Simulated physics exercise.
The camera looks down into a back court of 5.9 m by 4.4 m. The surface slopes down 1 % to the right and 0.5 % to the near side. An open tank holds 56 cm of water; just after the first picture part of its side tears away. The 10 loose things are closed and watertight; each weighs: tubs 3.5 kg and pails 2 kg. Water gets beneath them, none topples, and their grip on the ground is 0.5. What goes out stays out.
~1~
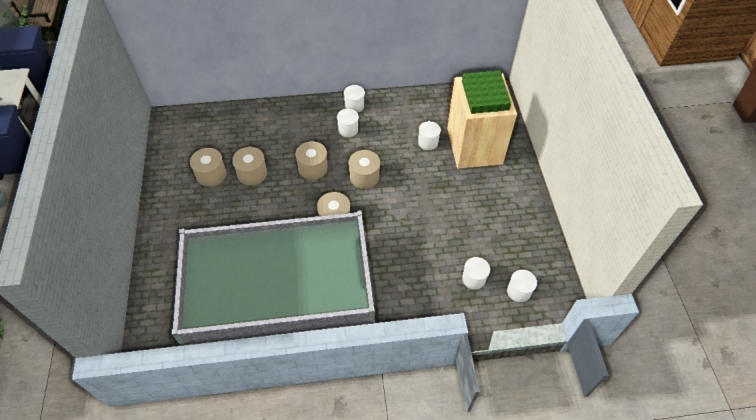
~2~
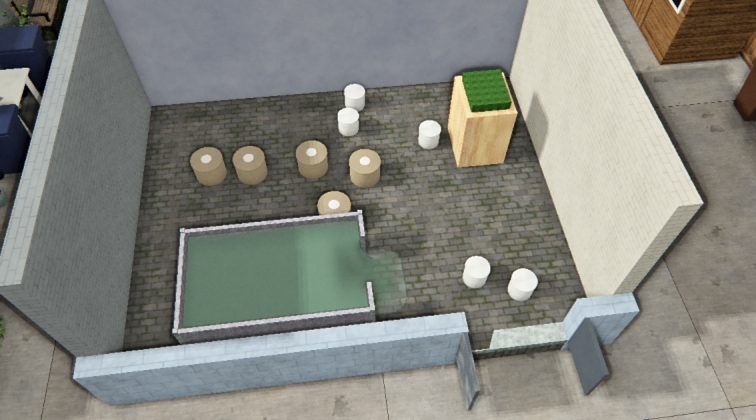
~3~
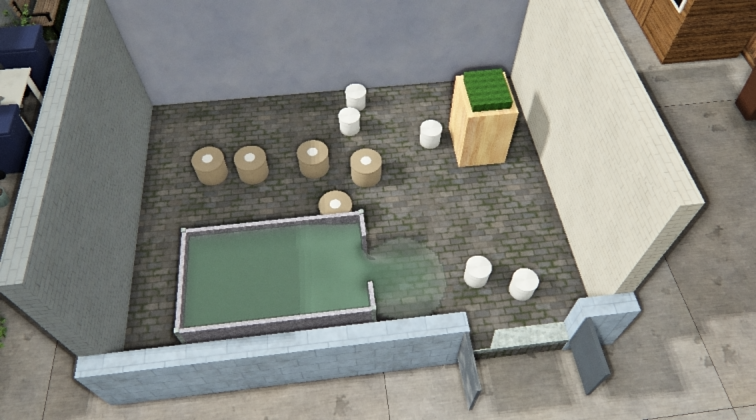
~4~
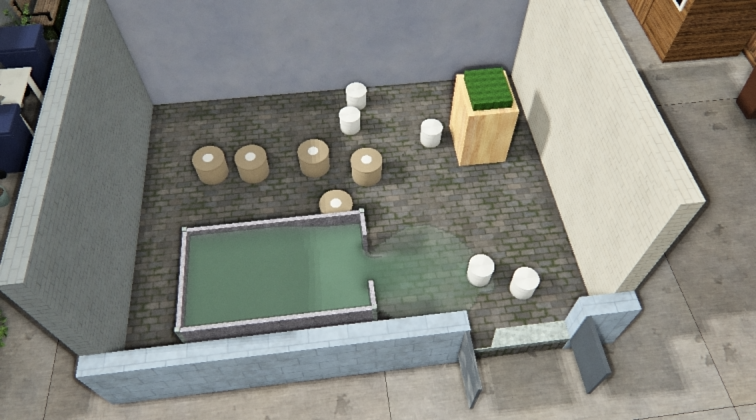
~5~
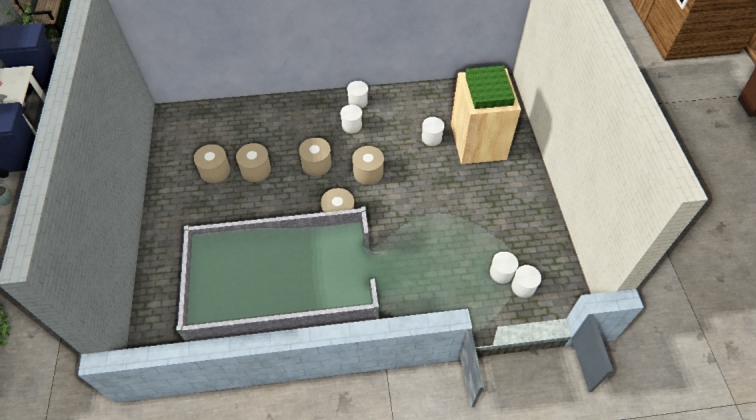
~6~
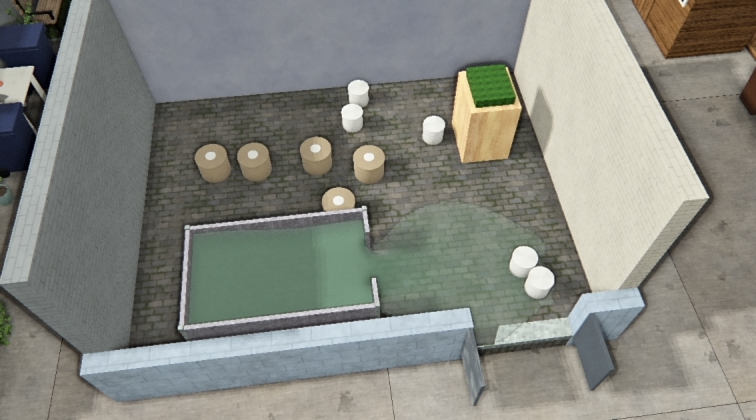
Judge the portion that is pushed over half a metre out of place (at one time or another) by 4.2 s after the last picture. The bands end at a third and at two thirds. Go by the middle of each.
It is less than a third.
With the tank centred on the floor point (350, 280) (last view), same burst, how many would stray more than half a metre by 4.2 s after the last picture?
In that case 4 of them.
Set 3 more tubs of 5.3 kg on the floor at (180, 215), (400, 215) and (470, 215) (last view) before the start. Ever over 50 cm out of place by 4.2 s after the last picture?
In that order: Less, less, over.
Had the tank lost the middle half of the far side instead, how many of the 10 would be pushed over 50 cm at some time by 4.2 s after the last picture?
In that case 7 of them.
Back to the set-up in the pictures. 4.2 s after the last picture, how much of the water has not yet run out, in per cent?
Some 84 per cent remains.
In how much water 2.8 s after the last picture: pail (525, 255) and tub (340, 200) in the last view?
About 15 and 0 cm.
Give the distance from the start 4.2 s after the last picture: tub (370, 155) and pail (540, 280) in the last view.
In turn: 10 cm, 80 cm.
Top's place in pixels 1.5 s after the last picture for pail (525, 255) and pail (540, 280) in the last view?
Near (573, 228) and (584, 274).
Then, 0.4 s after the last picture 2 of 10 are over 50 cm from their spots; 1 afloat.
Then, 1.5 s after the last picture 2 of 10 are over 50 cm from their spots; 2 afloat.
Then, 2.8 s after the last picture 2 of 10 are over 50 cm from their spots; 2 afloat.
Then, 4.2 s after the last picture 2 of 10 are over 50 cm from their spots, and 2 have been at some point; 3 afloat.
